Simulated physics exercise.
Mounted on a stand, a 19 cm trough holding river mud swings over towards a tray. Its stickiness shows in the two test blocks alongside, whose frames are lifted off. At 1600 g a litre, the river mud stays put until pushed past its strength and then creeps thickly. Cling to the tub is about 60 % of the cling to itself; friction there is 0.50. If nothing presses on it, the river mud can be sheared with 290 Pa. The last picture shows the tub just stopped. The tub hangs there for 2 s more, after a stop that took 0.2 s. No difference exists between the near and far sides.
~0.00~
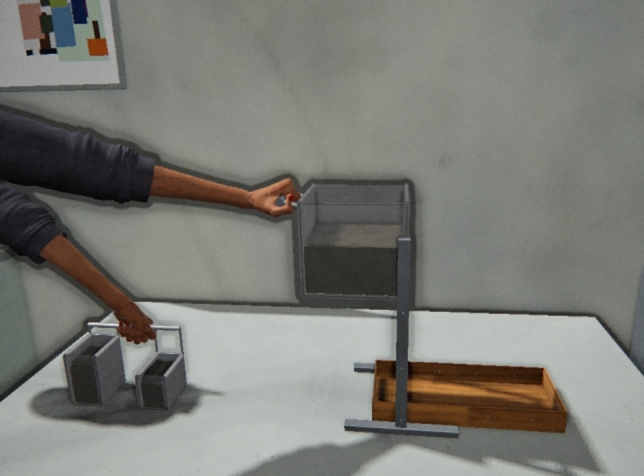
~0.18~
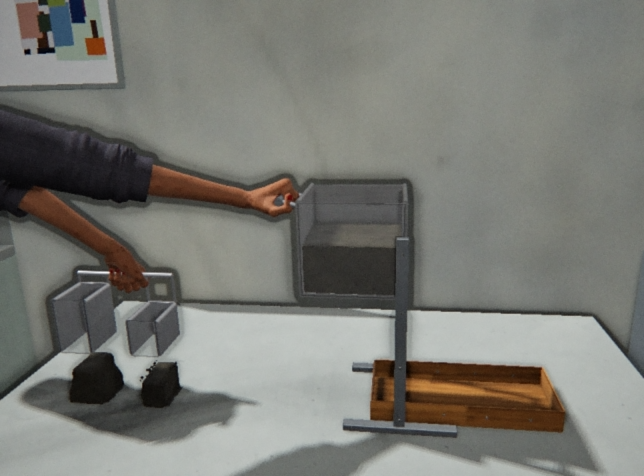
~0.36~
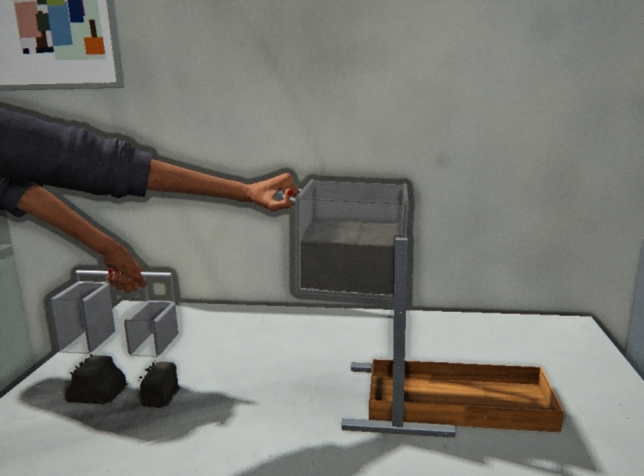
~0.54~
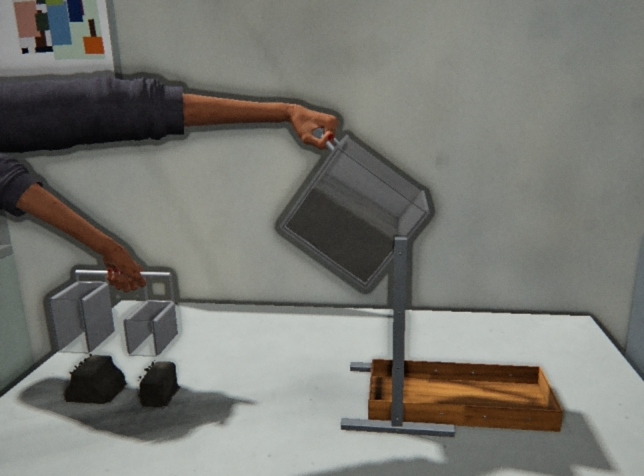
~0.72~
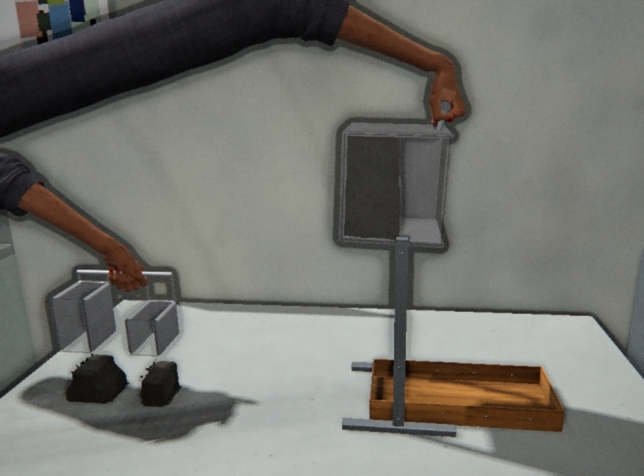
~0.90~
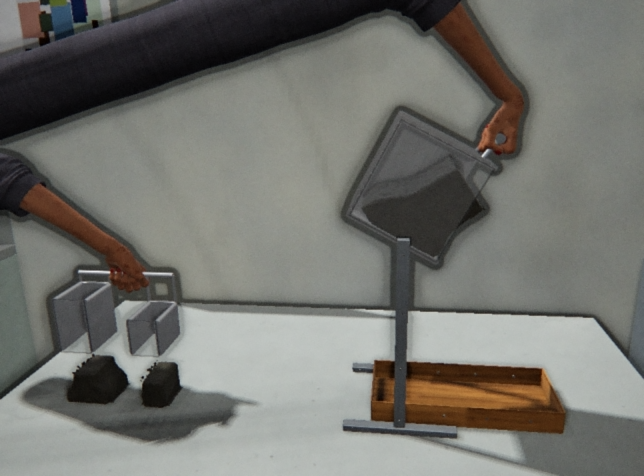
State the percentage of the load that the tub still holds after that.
The tub still holds roughly 0 %.
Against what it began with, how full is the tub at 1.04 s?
It comes to about 25 percent of the start.
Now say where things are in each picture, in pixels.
Handle-side rim at (302, 203), tilt 0 degrees; crest of the river mud at (332, 245); block heights 11 cm, 7.0 cm (left to right), in the first frame.
Handle-side rim at (300, 203), tilt 0 degrees; crest of the river mud at (331, 245); block heights 8.8 cm, 6.8 cm (left to right), in the second frame.
Handle-side rim at (300, 198), tilt 2 degrees; crest of the river mud at (304, 241); block heights 7.9 cm, 6.7 cm (left to right), in the third frame.
Handle-side rim at (340, 148), tilt 36 degrees; crest of the river mud at (316, 190); block heights 7.9 cm, 6.7 cm (left to right), in the fourth frame.
Handle-side rim at (451, 139), tilt 92 degrees; crest of the river mud at (352, 137); block heights 7.9 cm, 6.7 cm (left to right), in the fifth frame.
Handle-side rim at (494, 170), tilt 118 degrees; crest of the river mud at (454, 170); block heights 7.9 cm, 6.7 cm (left to right), in the sixth frame.
After 1.04 s, the tub is at 118 degrees and holds 25 %.
After 1.21 s, the tub is at 118 degrees and holds 0 %.
After 1.38 s, the tub is at 118 degrees and holds 0 %.
After 1.55 s, the tub is at 118 degrees and holds 0 %.
After 2.90 s, the tub is at 118 degrees and holds 0 %.
